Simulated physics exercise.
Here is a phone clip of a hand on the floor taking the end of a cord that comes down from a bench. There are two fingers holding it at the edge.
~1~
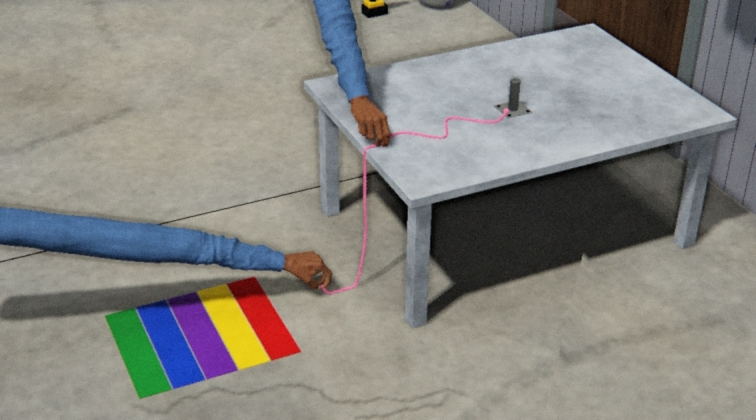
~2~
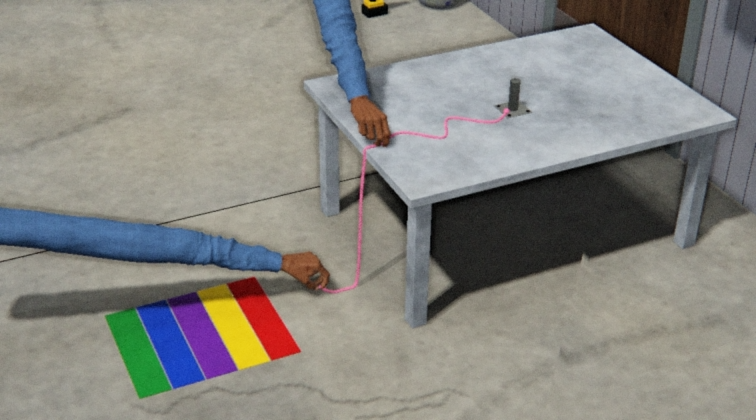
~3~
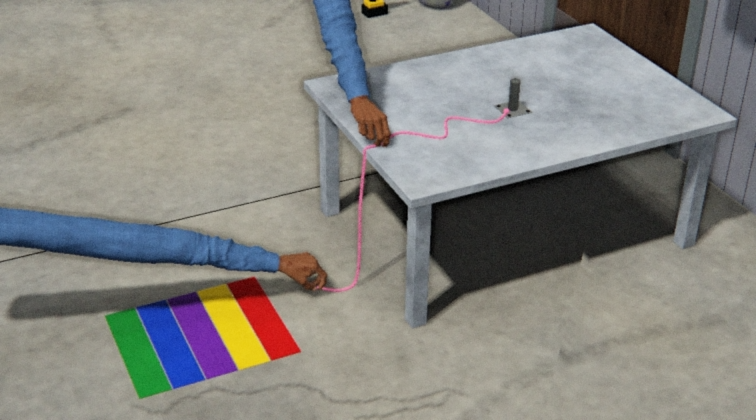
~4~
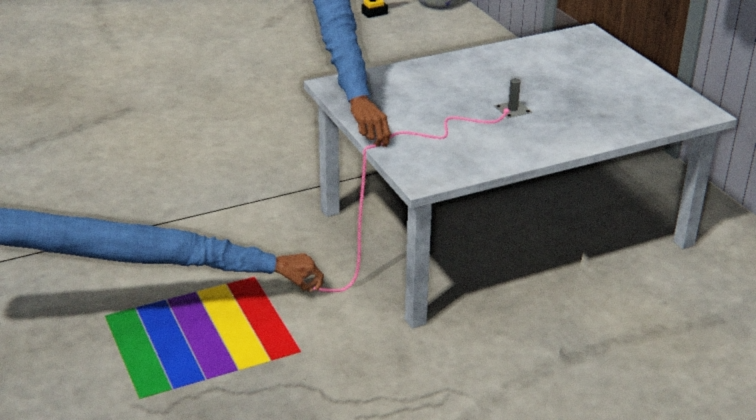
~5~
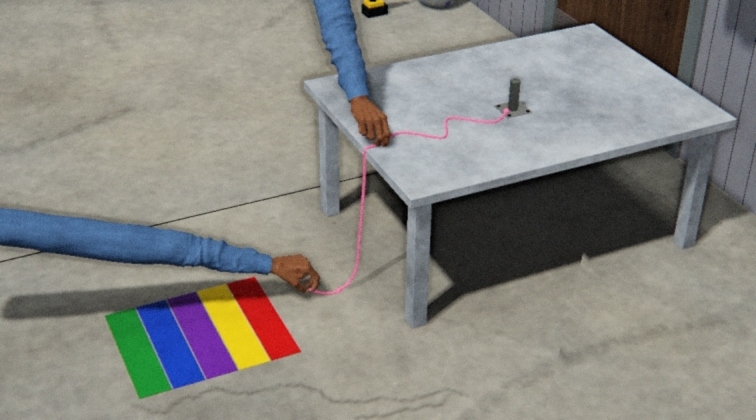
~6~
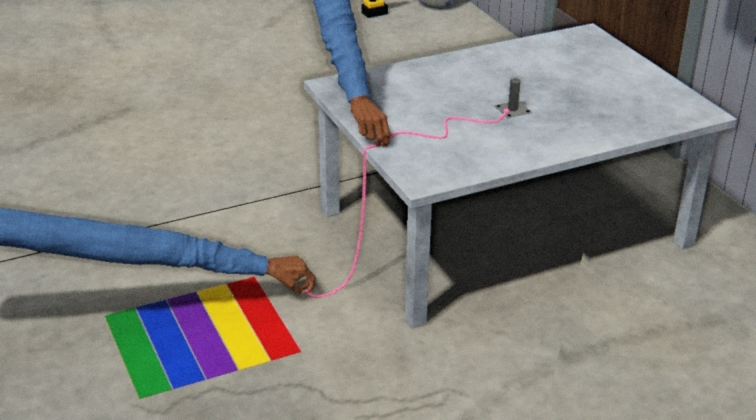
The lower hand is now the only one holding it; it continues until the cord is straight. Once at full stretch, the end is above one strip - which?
The end stops over the blue strip.
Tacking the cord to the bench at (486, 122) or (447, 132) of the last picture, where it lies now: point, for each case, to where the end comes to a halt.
Try one ends near (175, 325), try two near (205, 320).
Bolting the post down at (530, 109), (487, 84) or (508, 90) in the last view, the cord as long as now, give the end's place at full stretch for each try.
Try by try, around (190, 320), (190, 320) and (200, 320).
A little later, end near (232, 310); over yellow.
Next, end near (193, 321); over purple.
When it is tight, end near (168, 327); over blue. It gets as far as the blue strip.
